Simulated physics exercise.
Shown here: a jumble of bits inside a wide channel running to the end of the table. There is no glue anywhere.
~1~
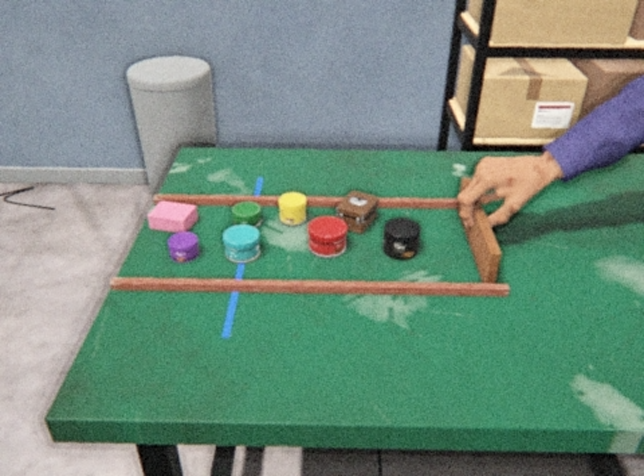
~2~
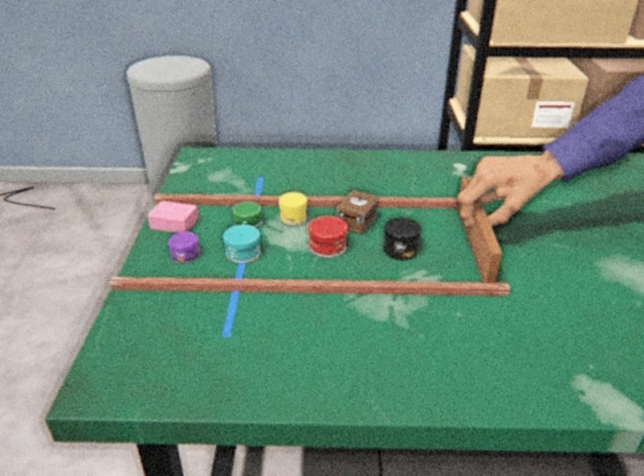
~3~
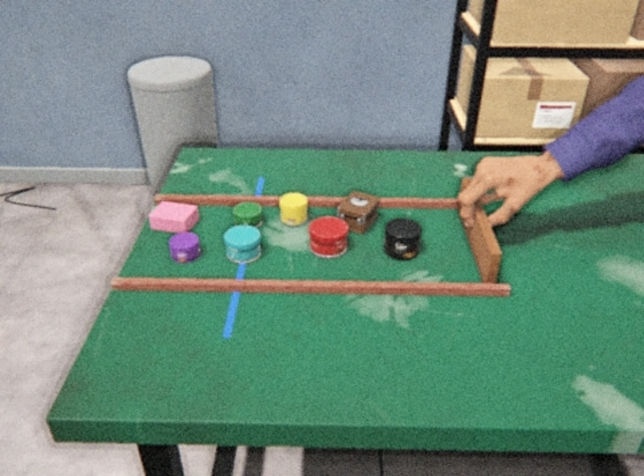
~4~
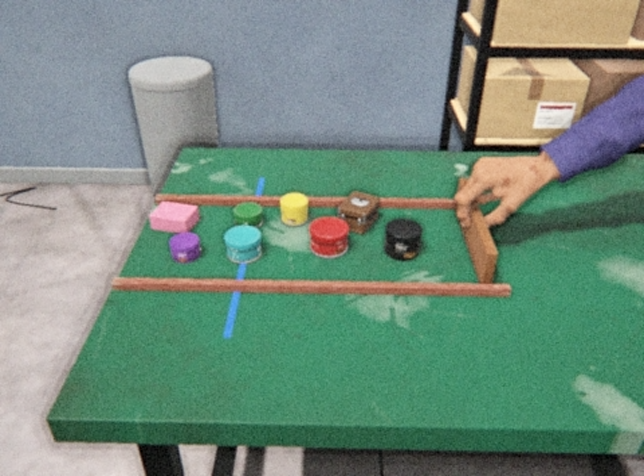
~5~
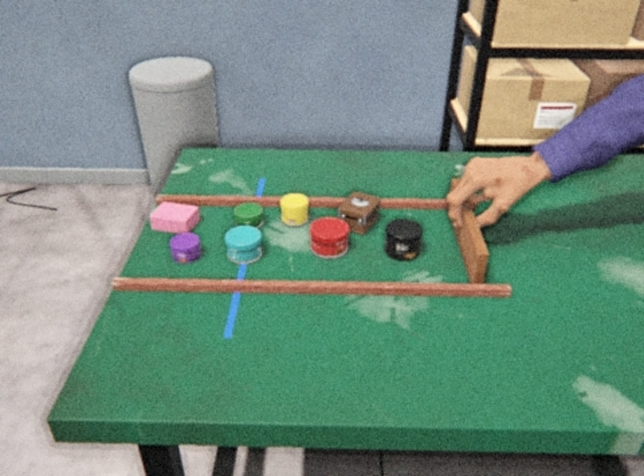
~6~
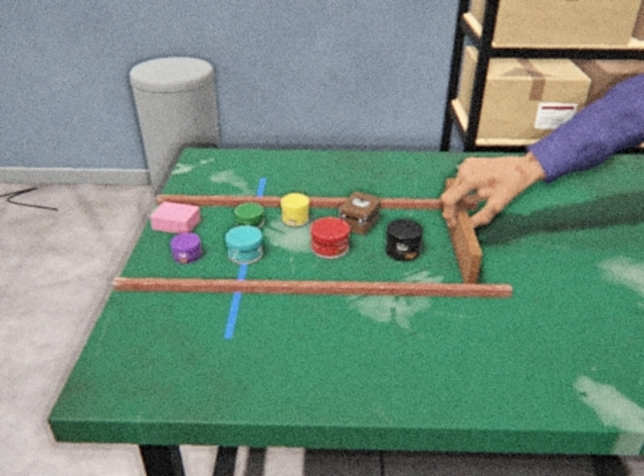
A hand slides a wooden board slightly left along the channel toward the still, colourful tubs.
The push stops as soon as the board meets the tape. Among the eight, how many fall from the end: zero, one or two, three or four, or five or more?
What falls is not even one.
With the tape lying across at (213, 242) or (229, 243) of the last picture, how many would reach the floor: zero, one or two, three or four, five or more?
The falls would be 1 or 2; one to two.
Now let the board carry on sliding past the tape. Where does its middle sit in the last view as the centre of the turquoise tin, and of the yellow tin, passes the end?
Turquoise tin over the end: About (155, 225). Yellow tin over the end: About (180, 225).
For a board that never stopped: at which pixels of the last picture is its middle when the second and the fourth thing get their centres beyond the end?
First around (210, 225), then around (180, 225).
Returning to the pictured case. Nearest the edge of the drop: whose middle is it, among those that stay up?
Pink block.
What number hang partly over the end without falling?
The count is 1.
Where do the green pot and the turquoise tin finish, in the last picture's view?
The green pot at (185, 216), the turquoise tin at (206, 253).
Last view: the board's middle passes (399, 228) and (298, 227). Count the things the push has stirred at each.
The count reaches 1 first and 6 second.
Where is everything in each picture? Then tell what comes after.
The first picture shows pink block (173, 217); purple tub (184, 248); green pot (247, 216); board (477, 229); tape (247, 242).
The second picture shows purple tub (184, 247); turquoise tin (242, 244).
The third picture shows green pot (248, 216); brown case (359, 213).
The fourth picture shows pink block (175, 217); red pot (329, 237).
The fifth picture shows purple tub (186, 248); black tub (403, 240).
The sixth picture shows pink block (176, 218); purple tub (187, 248); green pot (249, 217); board (460, 229); tape (249, 243).
Soon after, none off yet; pink block at rest near (176, 218); purple tub at rest near (187, 248); green pot at rest near (249, 217).
After that, none off yet; pink block at rest near (176, 218); purple tub at rest near (187, 248); green pot moving near (241, 217).
In the end, the number that fall off is zero.
